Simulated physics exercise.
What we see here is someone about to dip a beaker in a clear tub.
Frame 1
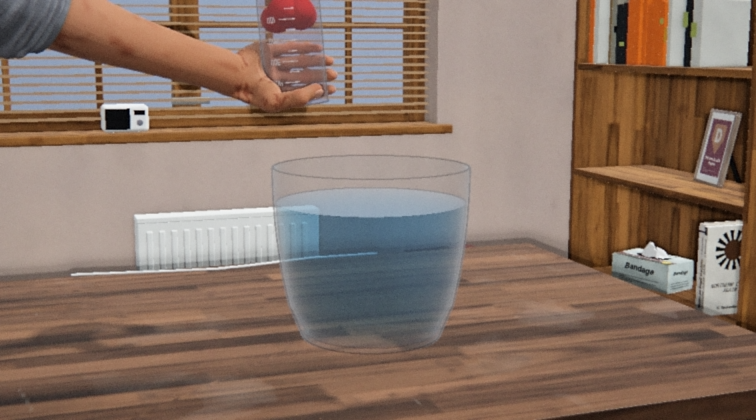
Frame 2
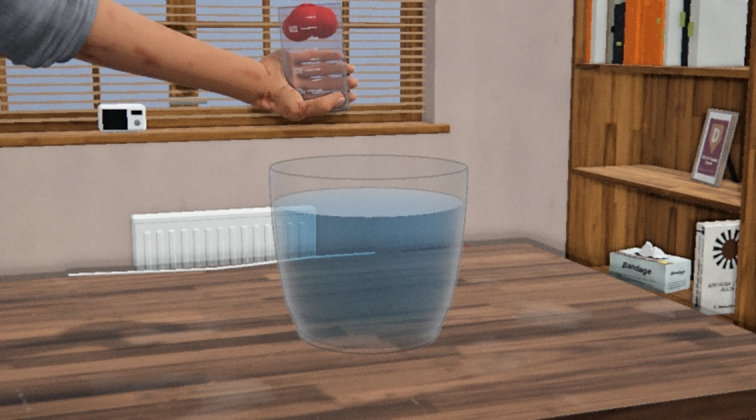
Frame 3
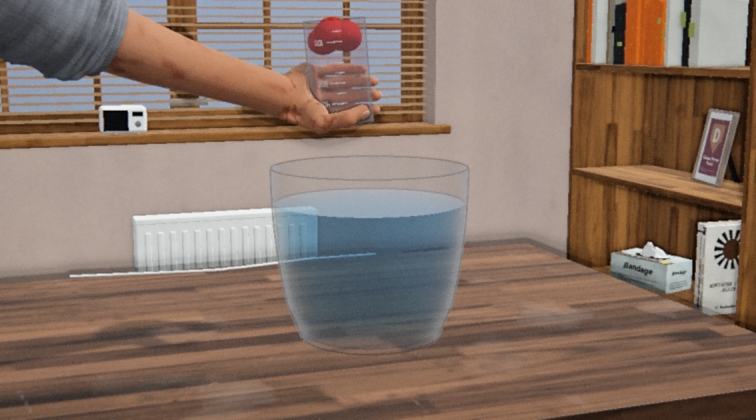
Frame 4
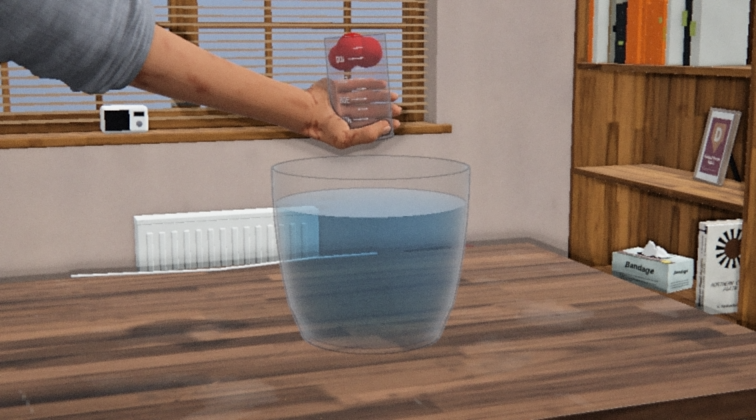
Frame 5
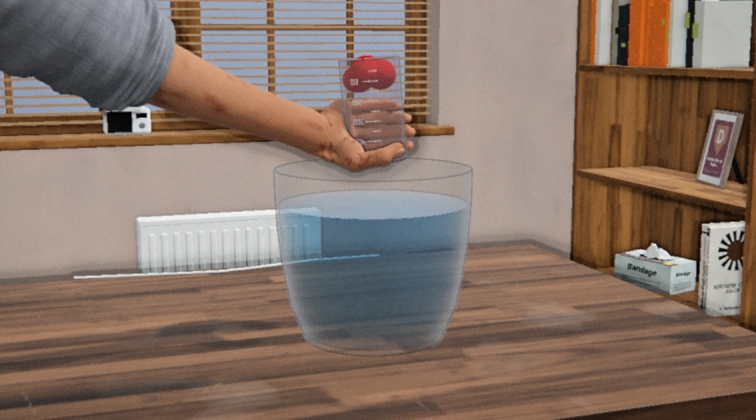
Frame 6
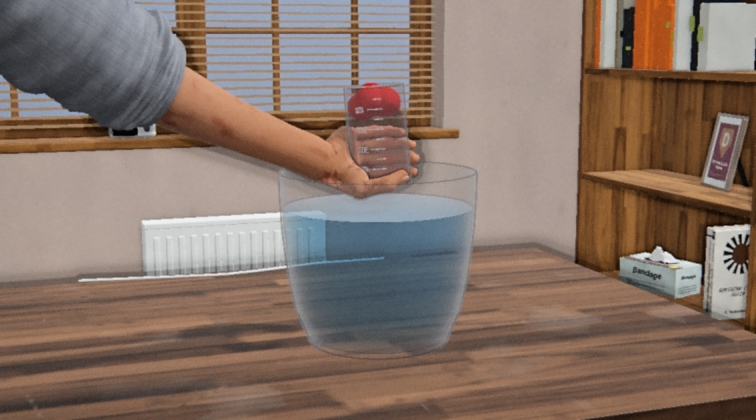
A hand lowers an upside-down clear beaker with red material inside toward a tub of water.
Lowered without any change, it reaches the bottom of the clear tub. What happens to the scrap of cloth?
Spared.
A moment on, the beaker enters the water.
Further on, air is trapped inside and holds the level down.
When it is over, the beaker is under, still full of air, and the scrap of cloth is dry.
